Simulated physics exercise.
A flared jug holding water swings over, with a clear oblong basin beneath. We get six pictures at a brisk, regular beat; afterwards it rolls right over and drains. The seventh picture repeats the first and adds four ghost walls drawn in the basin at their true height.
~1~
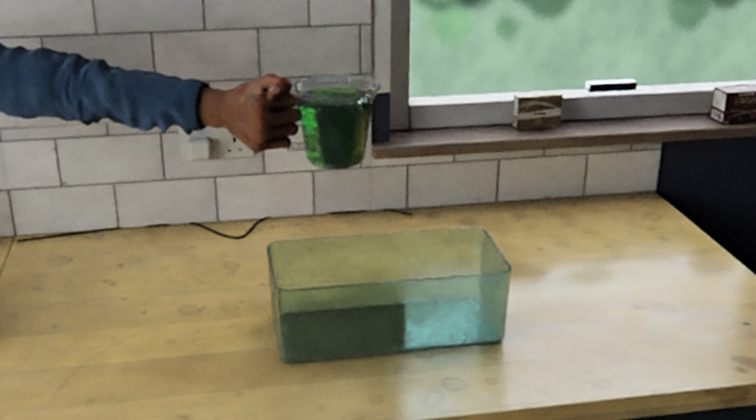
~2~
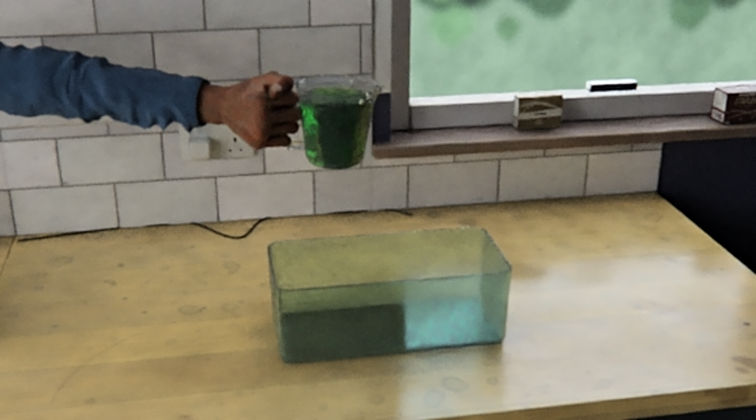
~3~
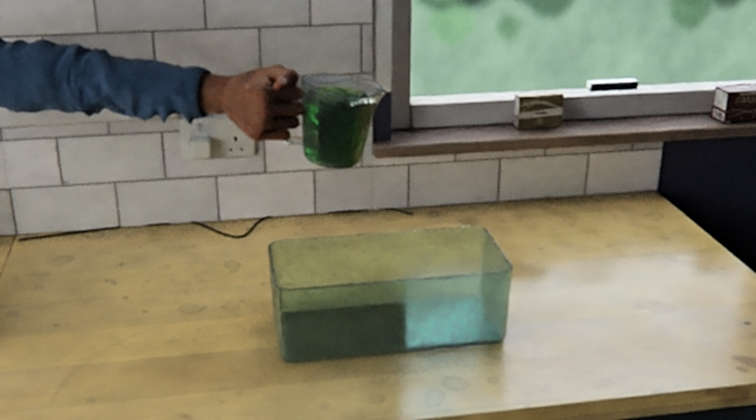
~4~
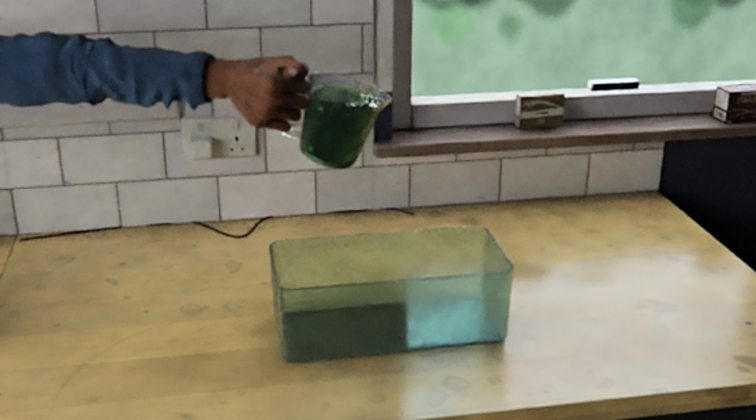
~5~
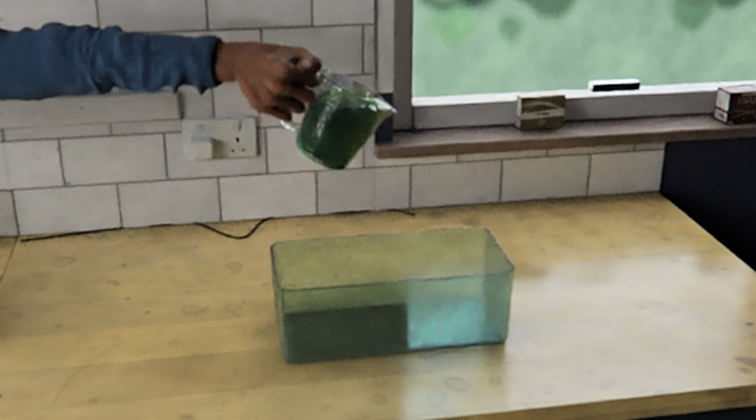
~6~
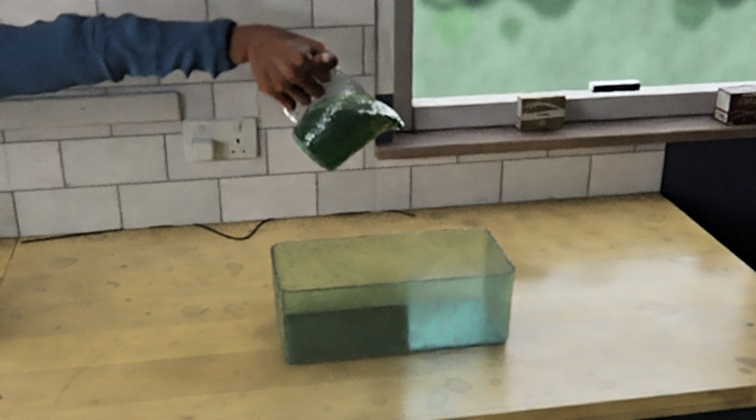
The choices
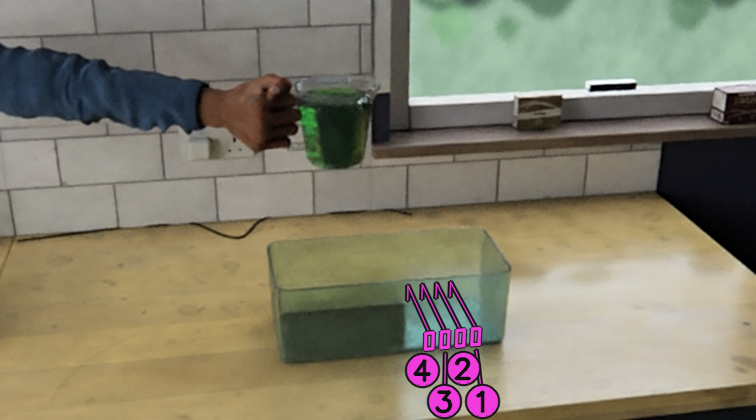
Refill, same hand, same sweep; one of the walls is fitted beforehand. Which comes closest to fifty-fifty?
Take 4.
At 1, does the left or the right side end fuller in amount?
More ends on the left.
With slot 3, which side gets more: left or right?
The left one.
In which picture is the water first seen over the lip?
In picture 6.
On the marked copy, 1 at (476, 350); 2 at (460, 351); 3 at (445, 353); 4 at (429, 354).
Choosing 1, about 78 % ends left of the wall and 16 % right of it; 6 % is lost outside.
Choosing 2, about 76 % ends left of the wall and 16 % right of it; 8 % is lost outside.
Choosing 3, about 65 % ends left of the wall and 27 % right of it; 8 % is lost outside.
Choosing 4, about 50 % ends left of the wall and 46 % right of it; 4 % is lost outside.
